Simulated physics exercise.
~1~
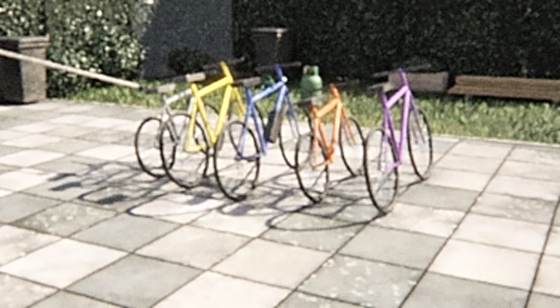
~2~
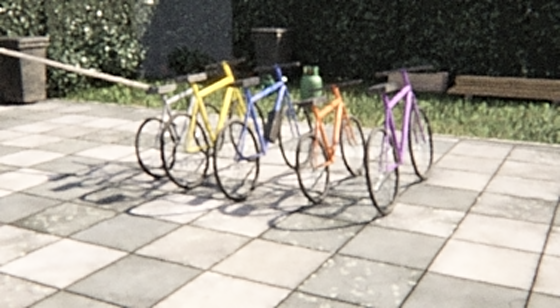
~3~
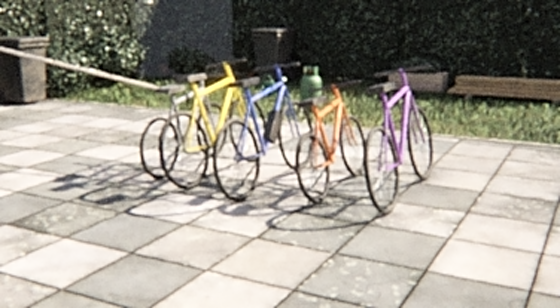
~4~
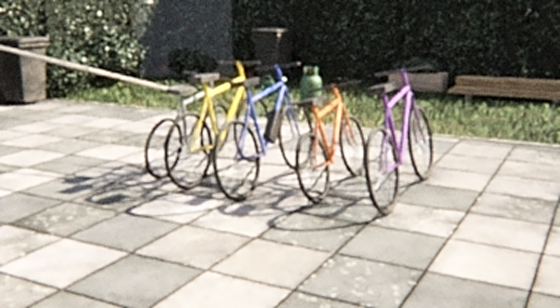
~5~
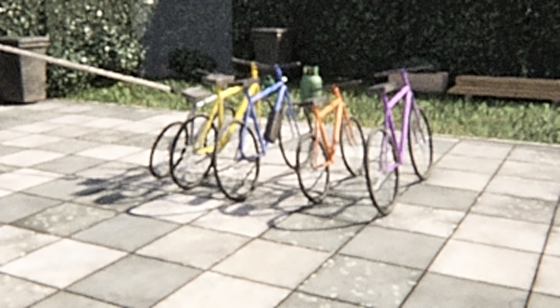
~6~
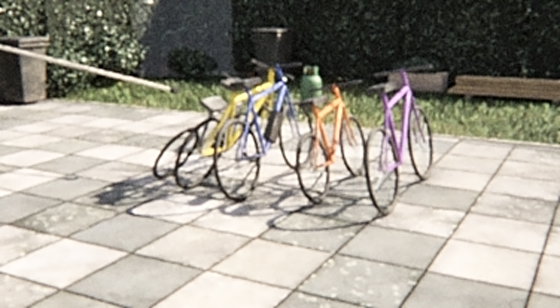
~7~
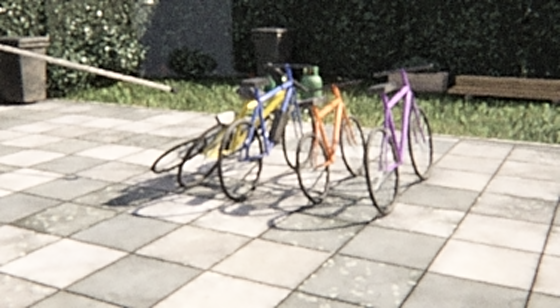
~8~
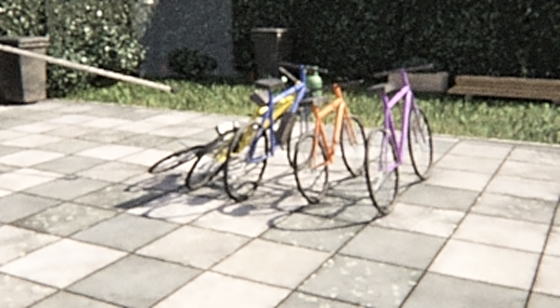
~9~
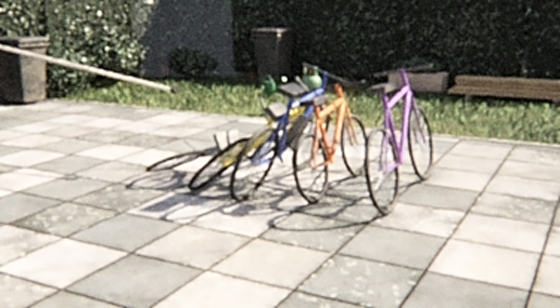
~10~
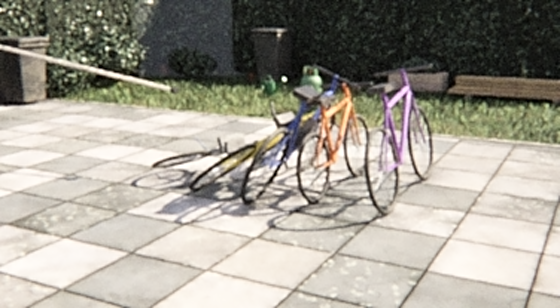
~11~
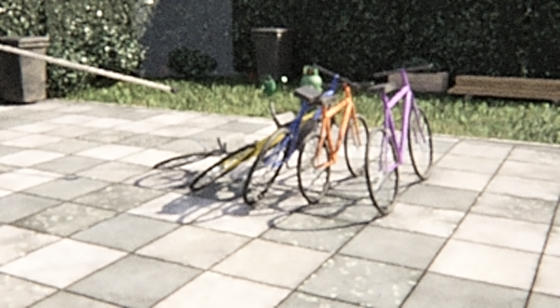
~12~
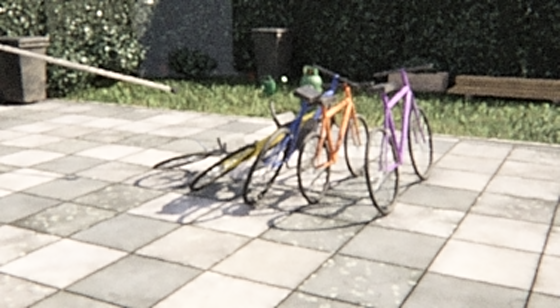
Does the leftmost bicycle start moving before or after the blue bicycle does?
The leftmost bicycle starts moving before the blue one. It is already leaning far over by the time the blue bicycle begins to tip.
In the video, a pole nudges the leftmost of five bicycles lined up on a paved yard, and it topples right into the yellow one, which tips into the blue one. The blue bicycle ends slanted against the slightly tilted orange one, while the purple one stays standing.
